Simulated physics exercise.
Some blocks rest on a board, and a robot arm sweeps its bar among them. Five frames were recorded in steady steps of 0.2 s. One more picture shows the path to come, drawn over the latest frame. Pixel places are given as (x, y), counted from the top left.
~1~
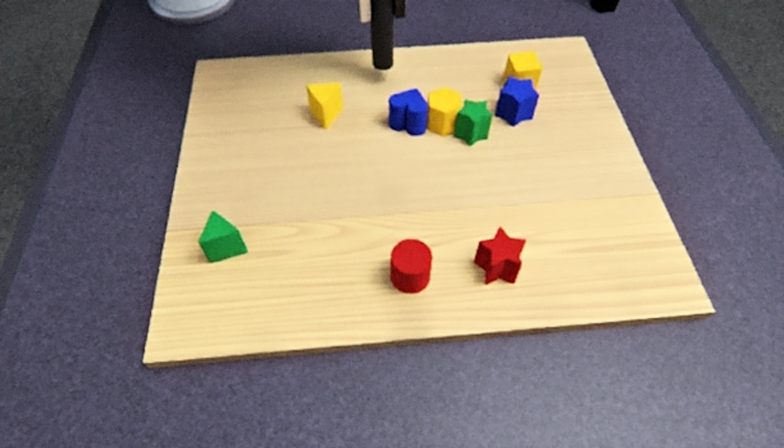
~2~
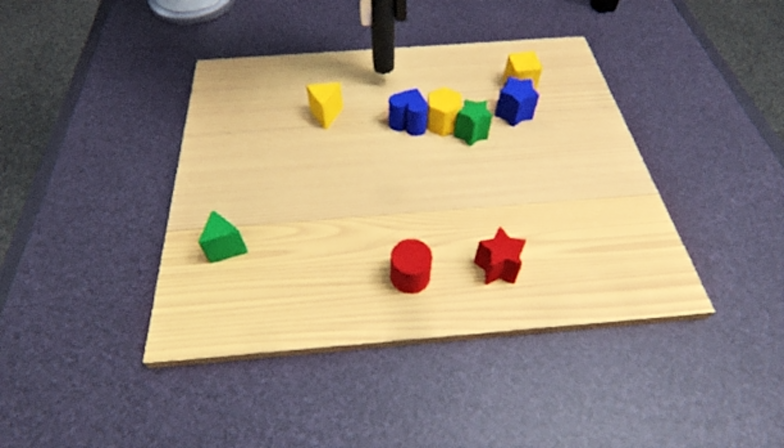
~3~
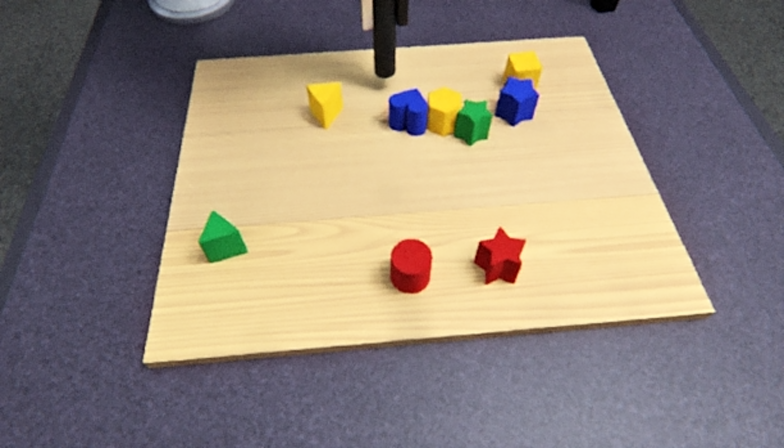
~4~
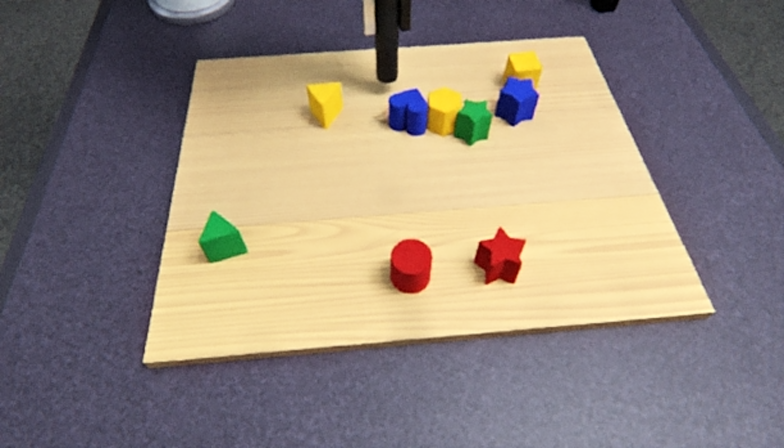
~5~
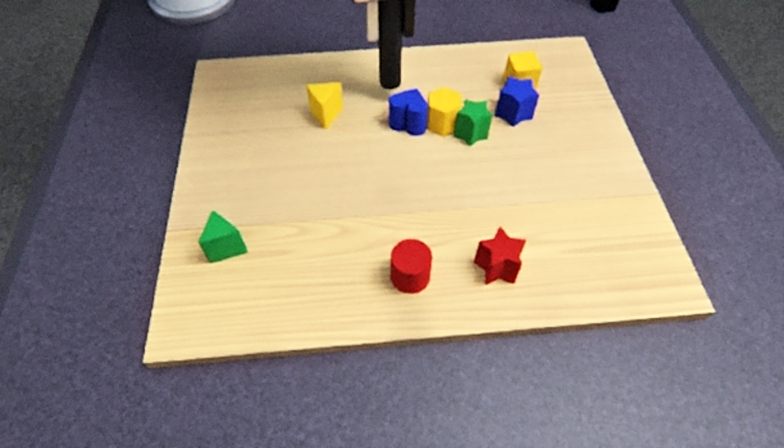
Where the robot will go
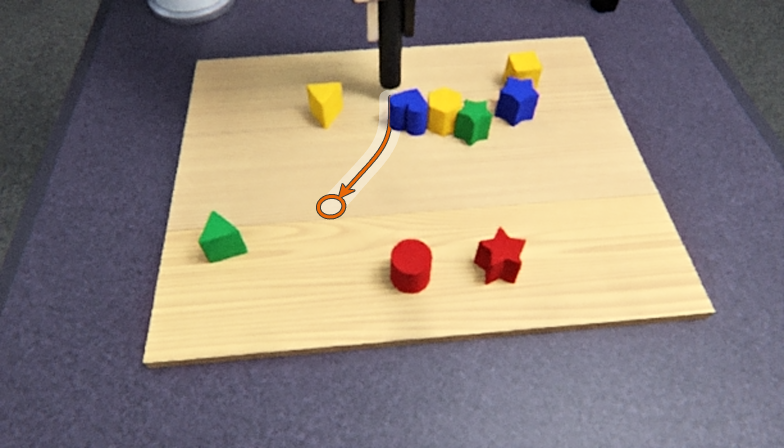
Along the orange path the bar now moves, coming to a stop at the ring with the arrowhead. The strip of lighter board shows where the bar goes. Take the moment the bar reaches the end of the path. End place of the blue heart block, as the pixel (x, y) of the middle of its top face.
The middle of its upper face will lie at (415, 114).
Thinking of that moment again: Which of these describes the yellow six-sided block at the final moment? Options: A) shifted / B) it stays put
The answer is B.
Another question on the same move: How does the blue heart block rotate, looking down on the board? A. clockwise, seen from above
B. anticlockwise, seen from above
It's B.
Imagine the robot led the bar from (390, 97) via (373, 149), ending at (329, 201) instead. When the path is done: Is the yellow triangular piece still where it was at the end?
That would be a yes.
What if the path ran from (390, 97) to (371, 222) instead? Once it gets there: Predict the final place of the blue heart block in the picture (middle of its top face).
It will end up at (412, 112).
The drawn path runs from (390, 97) over (388, 133) and (365, 169) to (331, 207).
What follows on the original path. One third of the way, bar at (388, 120); blue heart block at (415, 114), turned 50° anticlockwise.
Two thirds of the way, bar at (363, 156); blue heart block at (415, 114), turned 50° anticlockwise.
At the end, bar at (329, 193); blue heart block at (415, 114), turned 50° anticlockwise; yellow six-sided block not moved.
